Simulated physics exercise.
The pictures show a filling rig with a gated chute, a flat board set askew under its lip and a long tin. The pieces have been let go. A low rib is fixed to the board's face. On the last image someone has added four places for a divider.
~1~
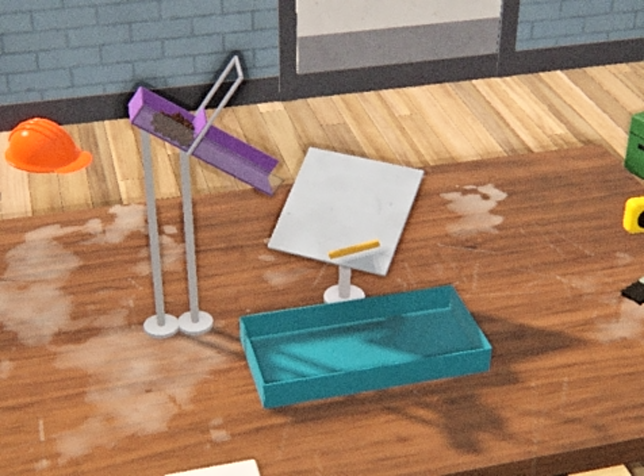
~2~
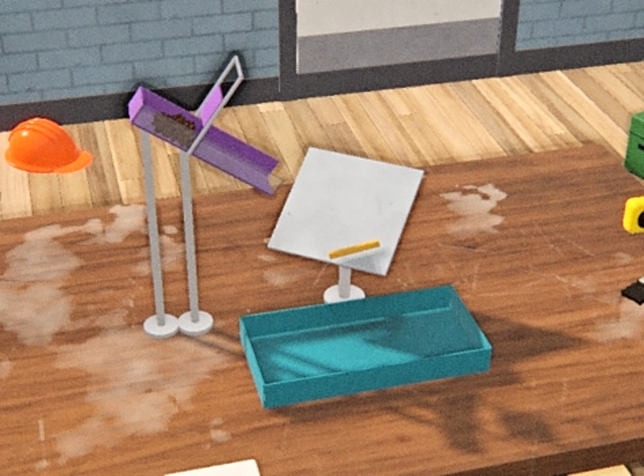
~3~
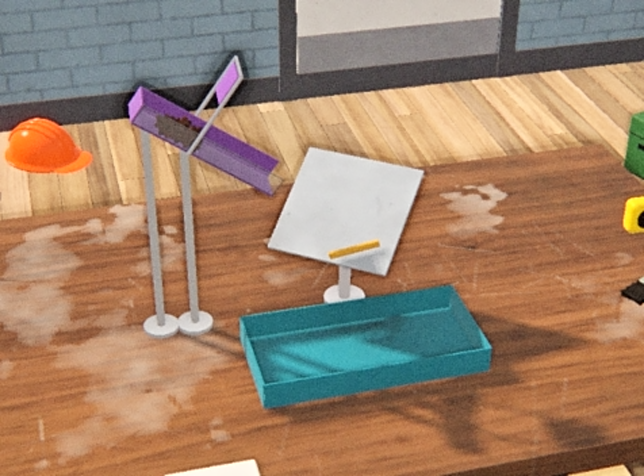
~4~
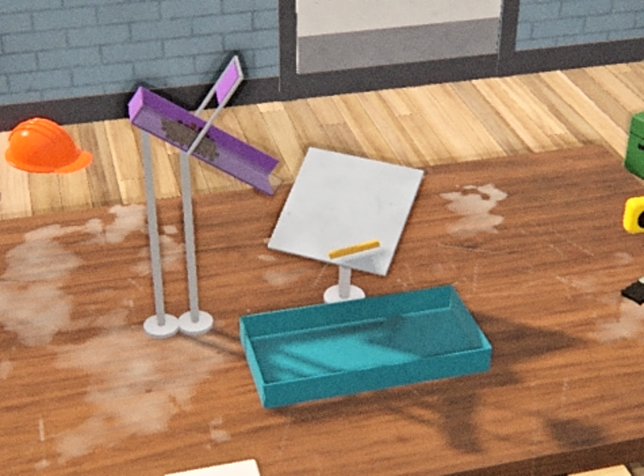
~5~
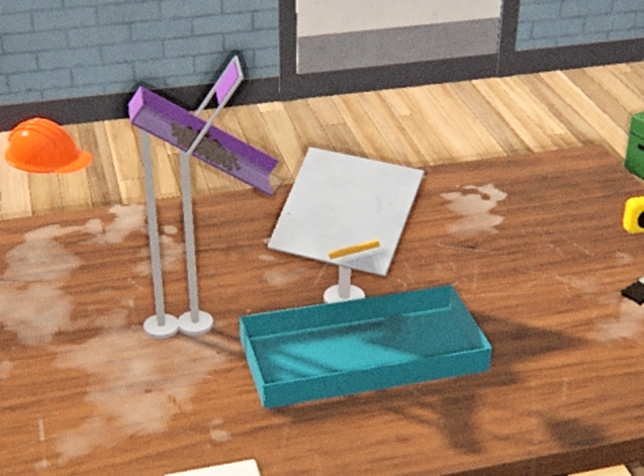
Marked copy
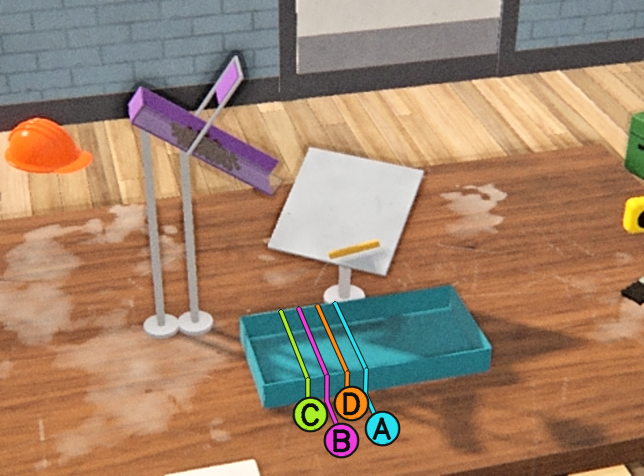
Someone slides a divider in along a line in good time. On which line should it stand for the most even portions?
Choose B.
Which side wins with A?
The left side.
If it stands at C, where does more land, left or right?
The right side.
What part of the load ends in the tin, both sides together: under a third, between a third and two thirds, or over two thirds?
It is over two thirds.
On the marked copy, line A crosses the front rim at (365, 368); line B crosses the front rim at (326, 375); line C crosses the front rim at (307, 378); line D crosses the front rim at (346, 372).
With A, of what is caught, most on the left of the divider, a small part on the right.
With B, of what is caught, about half on the left of the divider, about half on the right.
With C, of what is caught, a small part on the left of the divider, nearly all on the right.
With D, of what is caught, most on the left of the divider, a small part on the right.
